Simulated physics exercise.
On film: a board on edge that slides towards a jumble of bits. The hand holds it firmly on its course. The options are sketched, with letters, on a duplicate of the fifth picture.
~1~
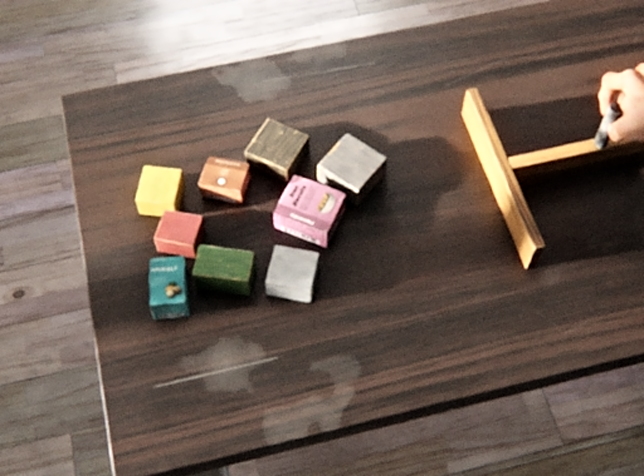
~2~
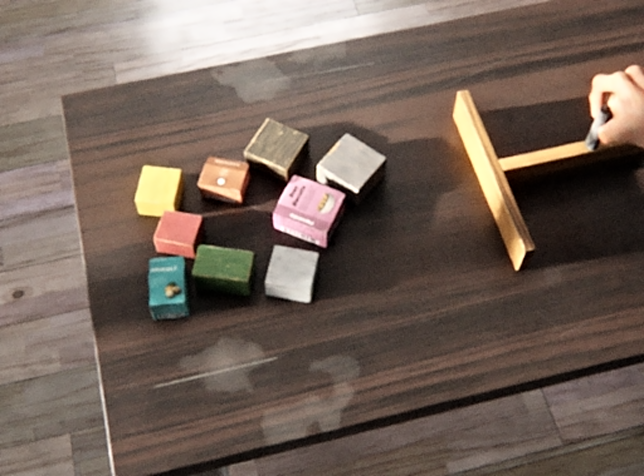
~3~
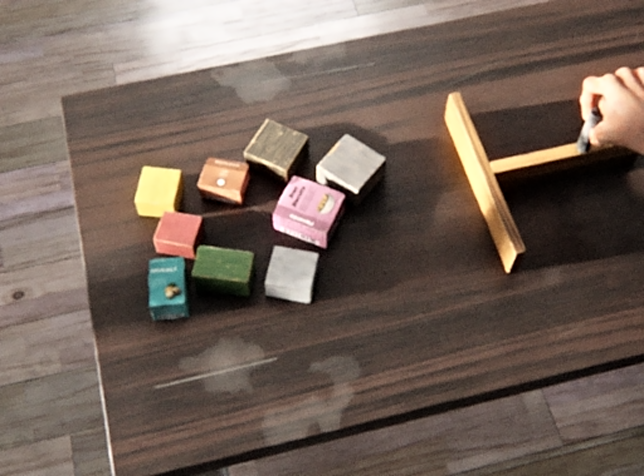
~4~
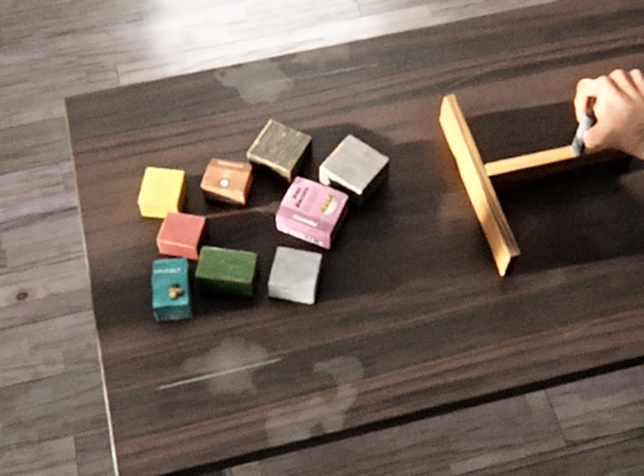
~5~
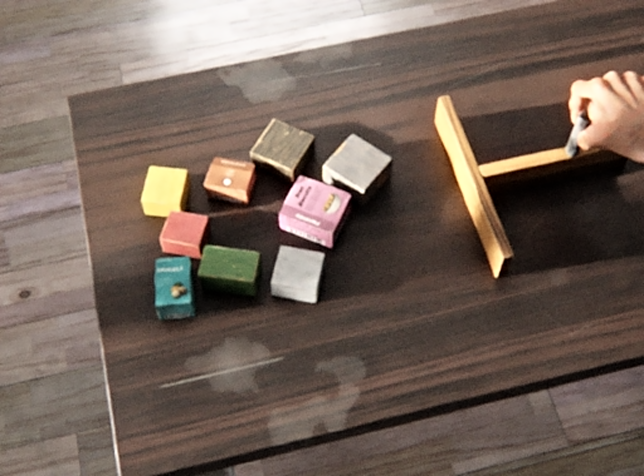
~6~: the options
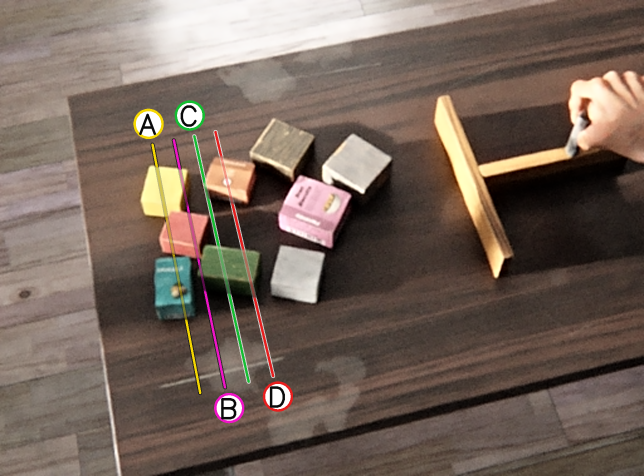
A hand slides an upright wooden board slowly left across a dark table toward colourful blocks.
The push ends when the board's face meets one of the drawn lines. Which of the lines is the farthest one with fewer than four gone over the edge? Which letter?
At A, and not beyond.
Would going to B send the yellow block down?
By then, yes.
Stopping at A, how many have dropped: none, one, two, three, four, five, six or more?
By then, two.
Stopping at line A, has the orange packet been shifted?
Yes.
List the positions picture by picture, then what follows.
In the first picture, black block (278, 151); yellow block (161, 191); white block (293, 274).
In the second picture, board (495, 166); orange packet (225, 180).
In the third picture, board (486, 168); red block (180, 235).
In the fourth picture, board (480, 171); pink packet (313, 212).
In the fifth picture, board (475, 172); black block (284, 152); yellow block (167, 192); white block (299, 274).
On the marked copy, A at (175, 259); B at (197, 254); C at (219, 249); D at (242, 245).
Following A. Soon after the start, board (369, 195); black block (274, 150); grey block (315, 173).
Later, board (261, 218); yellow block (129, 197); turquoise box (153, 292).
In the end, board (174, 237); turquoise box over the edge; yellow block over the edge; two fallen.
As for the rest, B is within the limit but short; C is within the limit but short; D is within the limit but short.
